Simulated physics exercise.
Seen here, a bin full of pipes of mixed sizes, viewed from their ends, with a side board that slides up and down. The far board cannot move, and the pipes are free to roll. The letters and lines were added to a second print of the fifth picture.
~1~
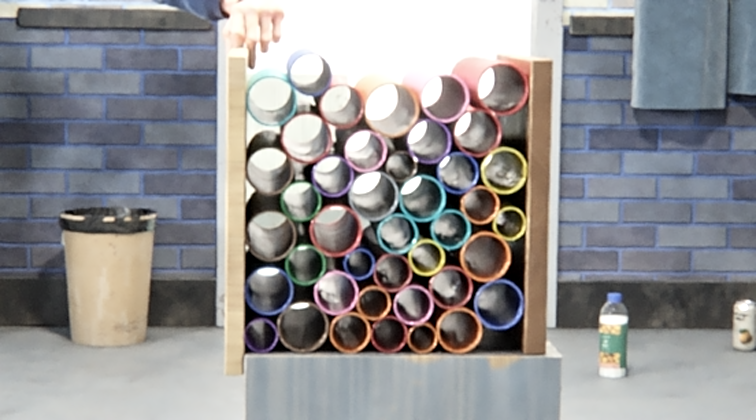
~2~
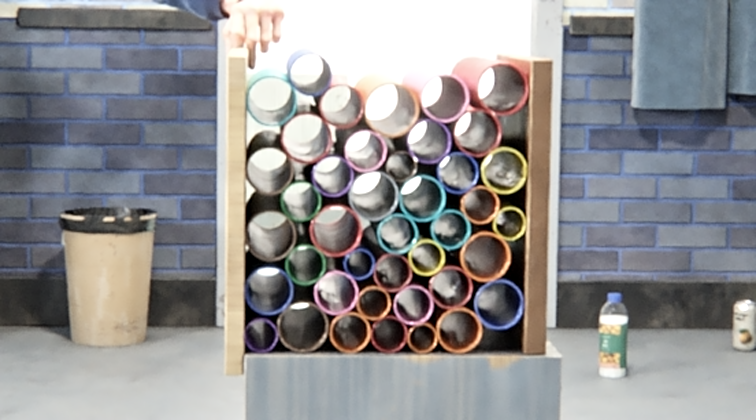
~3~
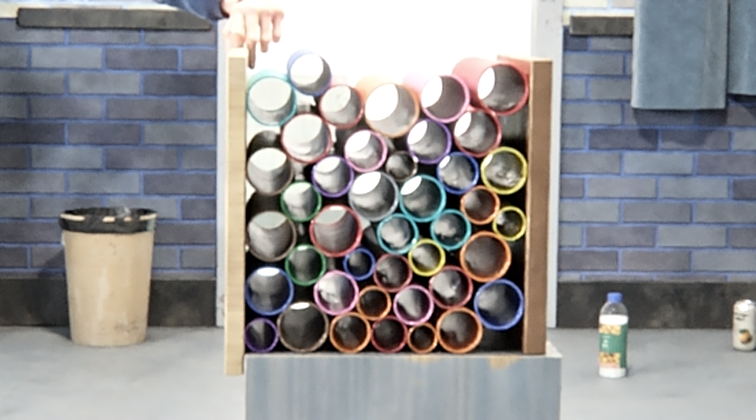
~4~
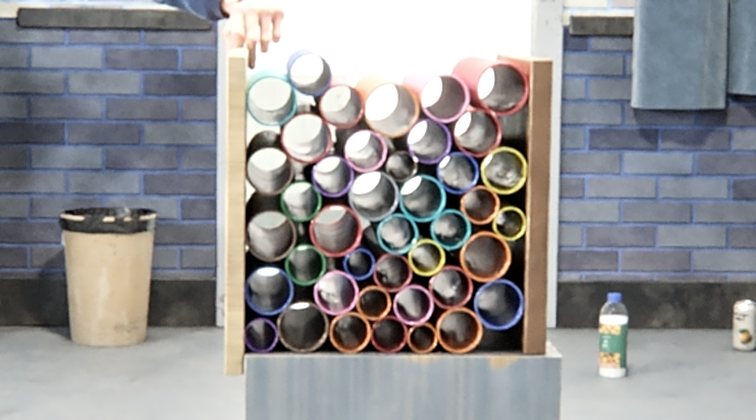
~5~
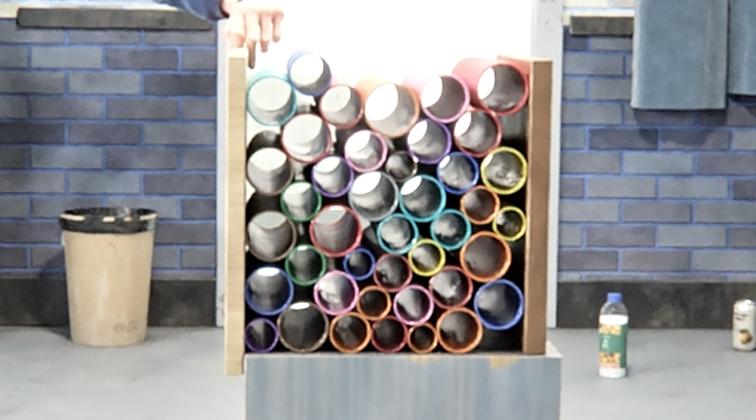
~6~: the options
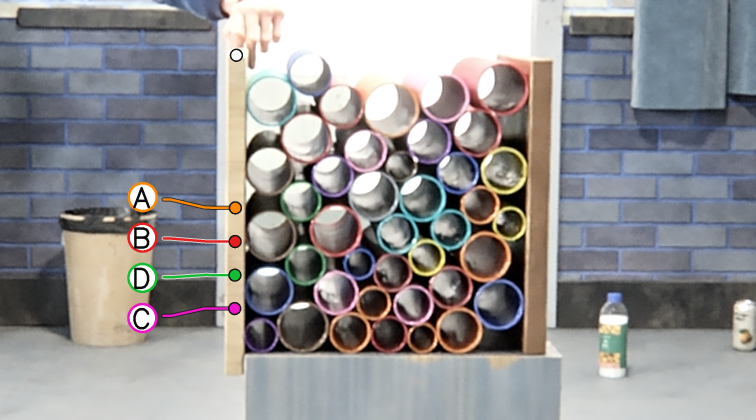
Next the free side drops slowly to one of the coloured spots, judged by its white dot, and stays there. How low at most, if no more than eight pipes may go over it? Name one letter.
The lowest mark that will do is B.
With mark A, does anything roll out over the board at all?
Yes, at A.
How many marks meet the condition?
The number is two.
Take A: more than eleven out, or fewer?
It loses fewer than eleven.
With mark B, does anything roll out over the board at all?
At B: Yes.
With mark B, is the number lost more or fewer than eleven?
It loses fewer than eleven.
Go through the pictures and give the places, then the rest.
In the first frame, an orange pipe (459, 330); a red pipe (451, 288); a blue pipe (500, 304).
In the second frame, a blue pipe (500, 304); a turquoise pipe (451, 229).
In the third frame, an orange pipe (480, 205); a brown pipe (401, 167).
In the fourth frame, an orange pipe (392, 110); a blue pipe (311, 75).
In the fifth frame, side board (237, 198); a purple pipe (261, 335); an orange pipe (459, 330).
On the copy, A at (235, 208); B at (235, 241); C at (235, 308); D at (235, 275); the white dot at (236, 55).
On B. First, top of the board (245, 135).
Then, top of the board (244, 227).
Finally, top of the board (244, 241), about five out over the board.
By contrast, A two out over the board; C more than eight out over the board; D more than eight out over the board.
